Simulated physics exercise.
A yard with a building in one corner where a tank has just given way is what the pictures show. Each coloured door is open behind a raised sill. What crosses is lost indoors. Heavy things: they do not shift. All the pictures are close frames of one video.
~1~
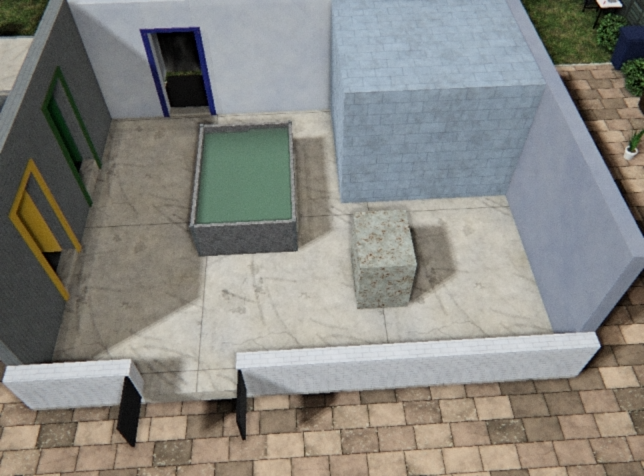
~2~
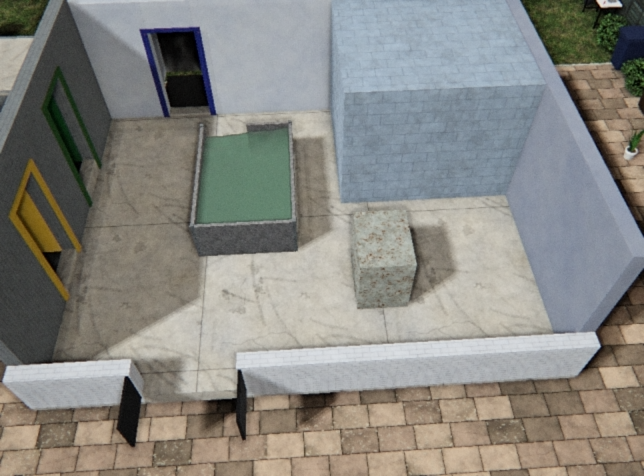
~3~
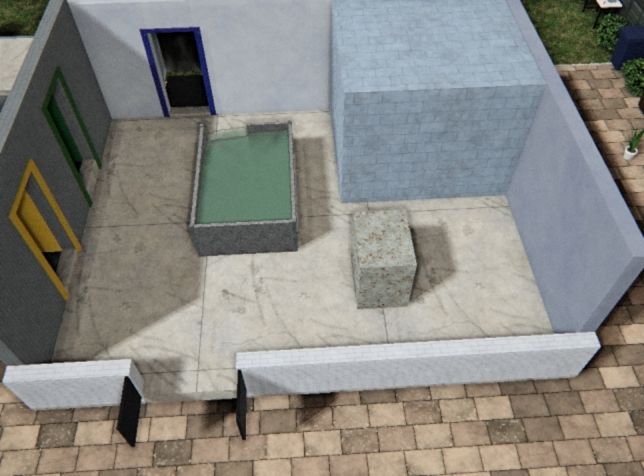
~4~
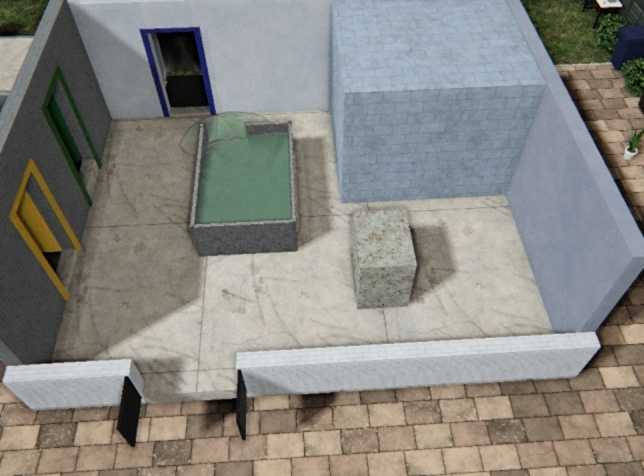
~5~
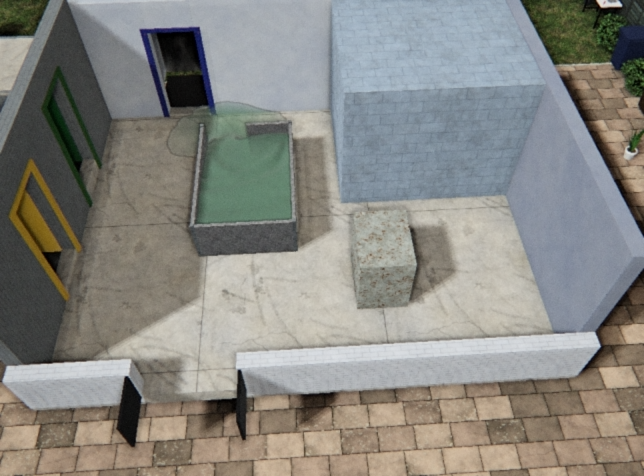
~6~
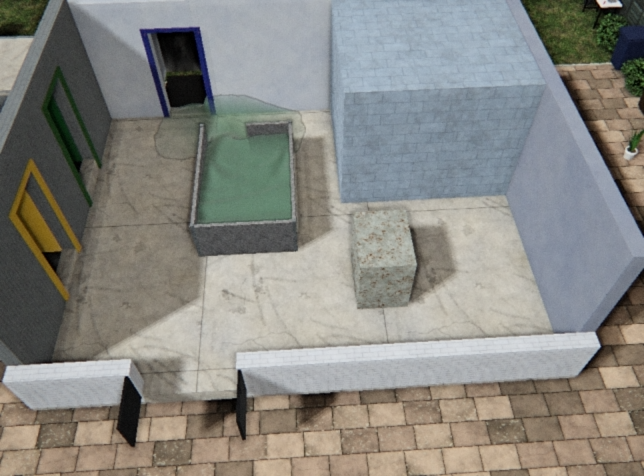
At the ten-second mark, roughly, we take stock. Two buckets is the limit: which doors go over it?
In the end the blue door ends up above the line. The yellow door ends up at or below the line. The green door ends up at or below the line.
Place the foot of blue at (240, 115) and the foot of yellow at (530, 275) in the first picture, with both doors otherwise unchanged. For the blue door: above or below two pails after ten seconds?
As for the blue one, it tops the limit.
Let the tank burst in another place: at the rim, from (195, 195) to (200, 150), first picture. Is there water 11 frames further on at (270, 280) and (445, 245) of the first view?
Respectively: Parched and parched.
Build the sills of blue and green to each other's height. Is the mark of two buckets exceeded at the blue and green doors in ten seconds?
Per door, blue crosses the threshold; green crosses the threshold.
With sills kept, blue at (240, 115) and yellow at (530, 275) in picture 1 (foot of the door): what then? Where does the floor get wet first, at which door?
Looks like the blue one.
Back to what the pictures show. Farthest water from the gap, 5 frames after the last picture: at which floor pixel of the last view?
I would point to (112, 121).
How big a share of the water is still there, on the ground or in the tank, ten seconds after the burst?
Some 74 per cent.
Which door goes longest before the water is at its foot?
Observed: The yellow one.
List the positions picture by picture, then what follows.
The water tank at (245, 173) is whole and still, in the first frame.
The front is at a hidden place, out from the gap on the water tank's far side, in the second frame.
Water pours out on the water tank's far side and has run to a hidden place, in the third frame.
Water pours out on the water tank's far side and has run to (217, 114), in the fourth frame.
Water pours out on the water tank's far side and has run to (187, 116), in the fifth frame.
Water pours out on the water tank's far side and has run to (173, 111), in the sixth frame.
A moment on, water covers 10 % of the floor; the blue door far over two buckets in, the yellow door not reached, the green door not reached.
Next, water covers 20 % of the floor; the blue door far over two buckets in, the yellow door not reached, the green door wet at the sill, nothing in.
Then, water covers 45 % of the floor; the blue door far over two buckets in, the yellow door wet at the sill, nothing in, the green door wet at the sill, nothing in.
Later, water covers 80 % of the floor; the blue door far over two buckets in, the yellow door wet at the sill, nothing in, the green door wet at the sill, nothing in.
In the end, water covers 95 % of the floor; the blue door far over two buckets in, the yellow door wet at the sill, nothing in, the green door wet at the sill, nothing in.
